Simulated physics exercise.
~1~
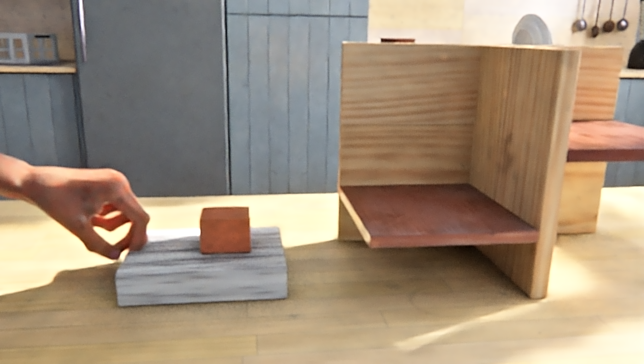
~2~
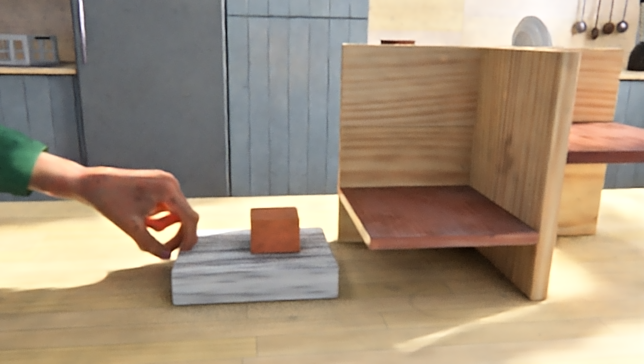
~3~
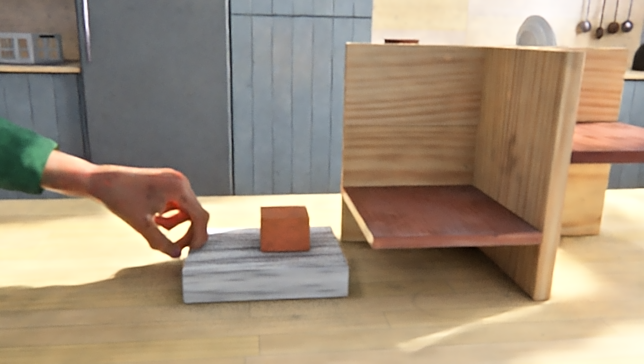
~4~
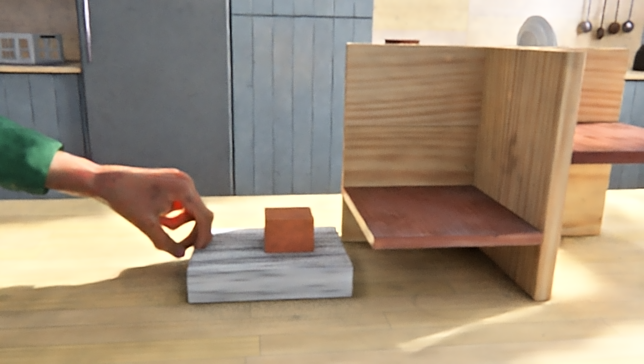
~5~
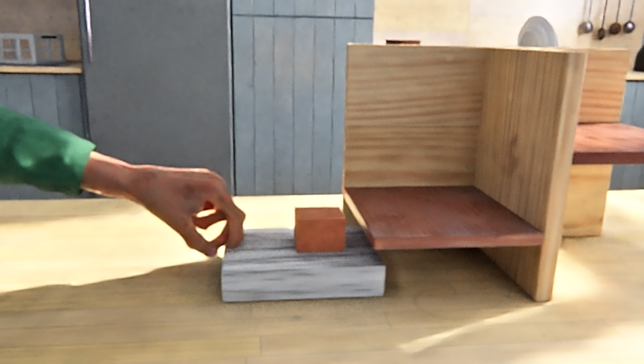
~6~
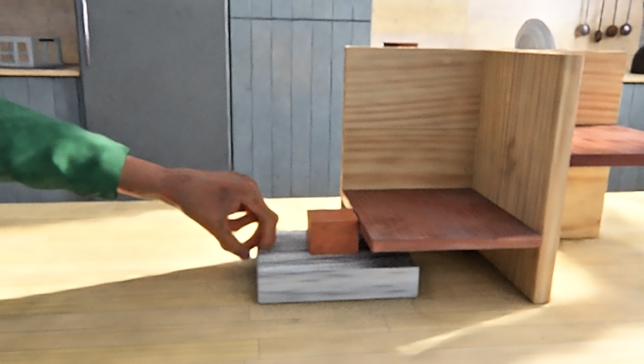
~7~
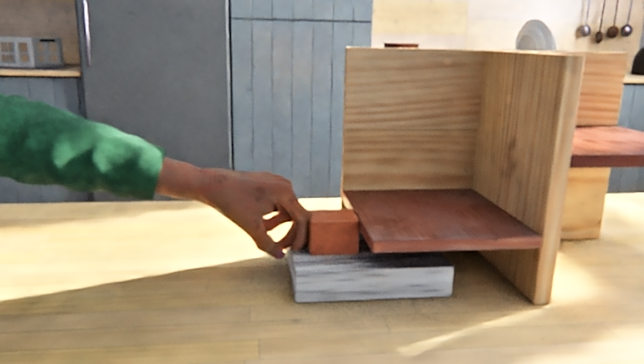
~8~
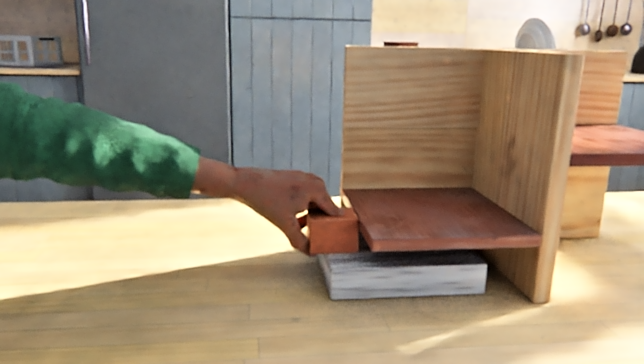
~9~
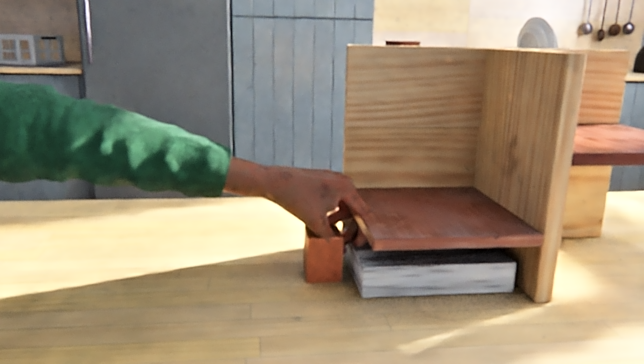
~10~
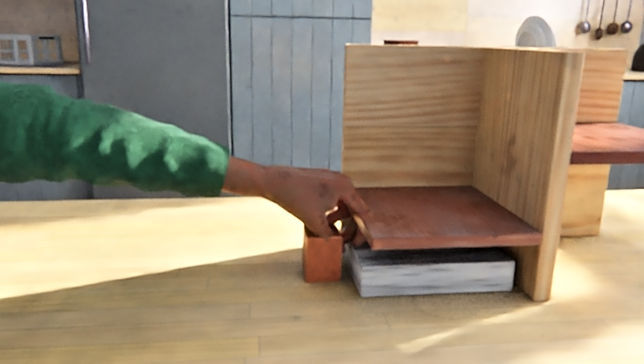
A hand pushes a white board right under a low shelf, which knocks the orange block off.
